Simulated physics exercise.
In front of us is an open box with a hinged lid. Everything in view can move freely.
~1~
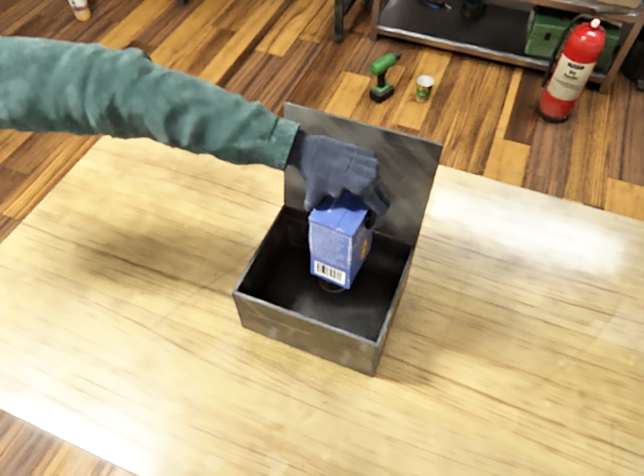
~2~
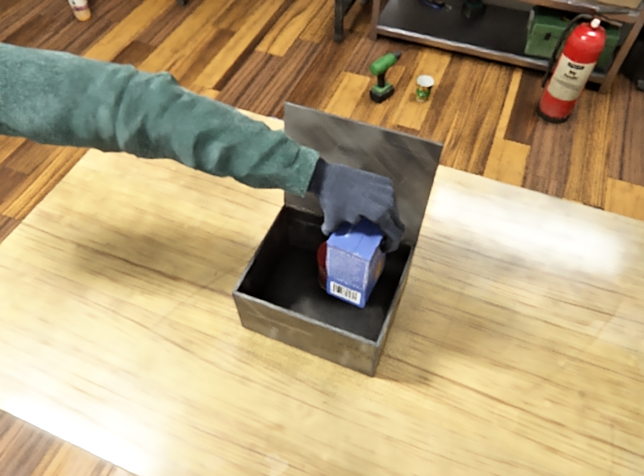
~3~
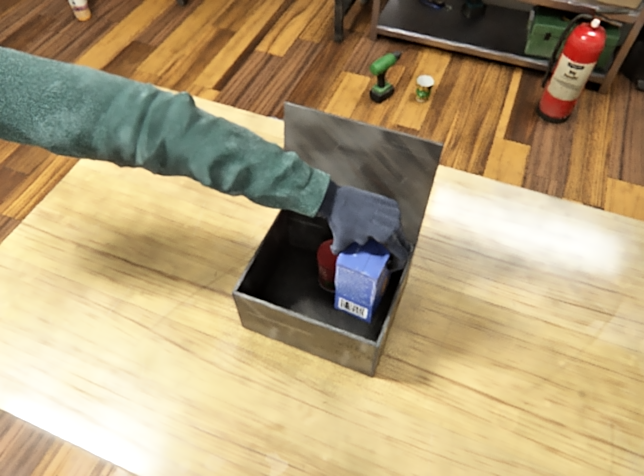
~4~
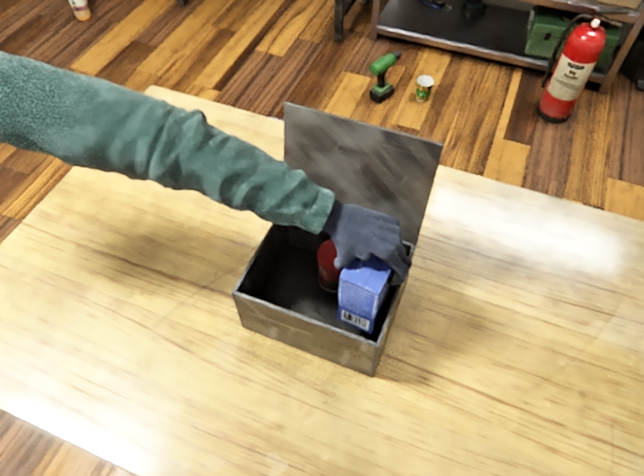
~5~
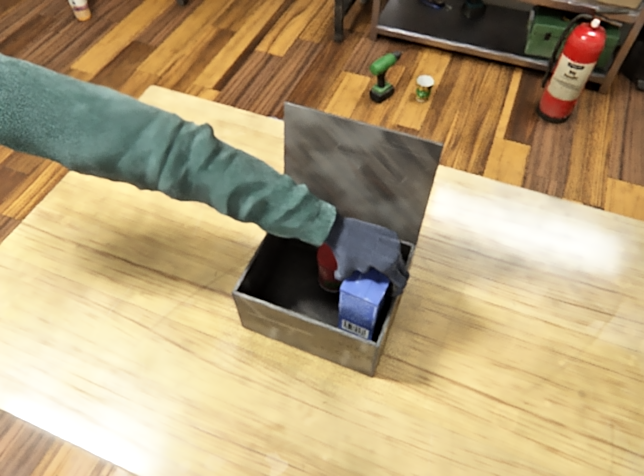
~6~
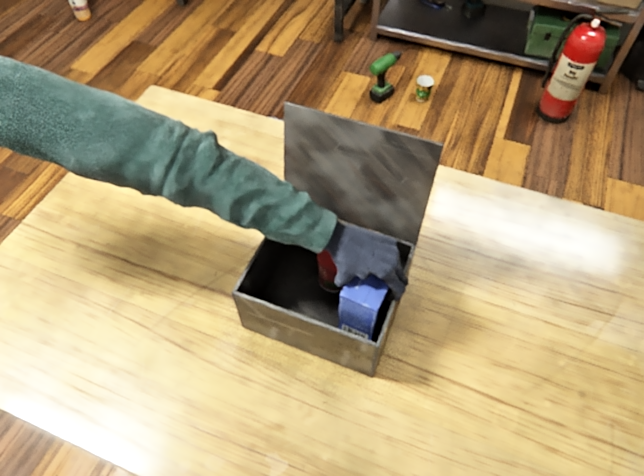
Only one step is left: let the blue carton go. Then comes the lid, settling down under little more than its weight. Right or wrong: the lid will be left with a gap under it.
Right.
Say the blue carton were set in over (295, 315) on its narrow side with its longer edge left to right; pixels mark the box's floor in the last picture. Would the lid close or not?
With this placement the lid lies closed.
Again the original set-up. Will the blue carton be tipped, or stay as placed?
The blue carton stays as it was set.
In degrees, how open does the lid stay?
Roughly 16°.
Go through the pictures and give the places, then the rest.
On its way; blue carton (343, 234), in the first frame.
On its way; blue carton (358, 256), in the second frame.
On its way; blue carton (365, 273), in the third frame.
On its way; blue carton (367, 287); red tin (335, 266), in the fourth frame.
On its way; blue carton (367, 297), in the fifth frame.
Put in, still held; blue carton (366, 302), in the sixth frame.
Then, 1.20 s on from there, lid starting down.
Then, 1.50 s on from there, lid 69° above the rim.
Then, 1.70 s on from there, lid 47° above the rim.
Then, 1.90 s on from there, lid 16° above the rim.
In the end, lid 15° above the rim; both unmoved. At the end, from the last picture's camera, blue carton near (366, 302).
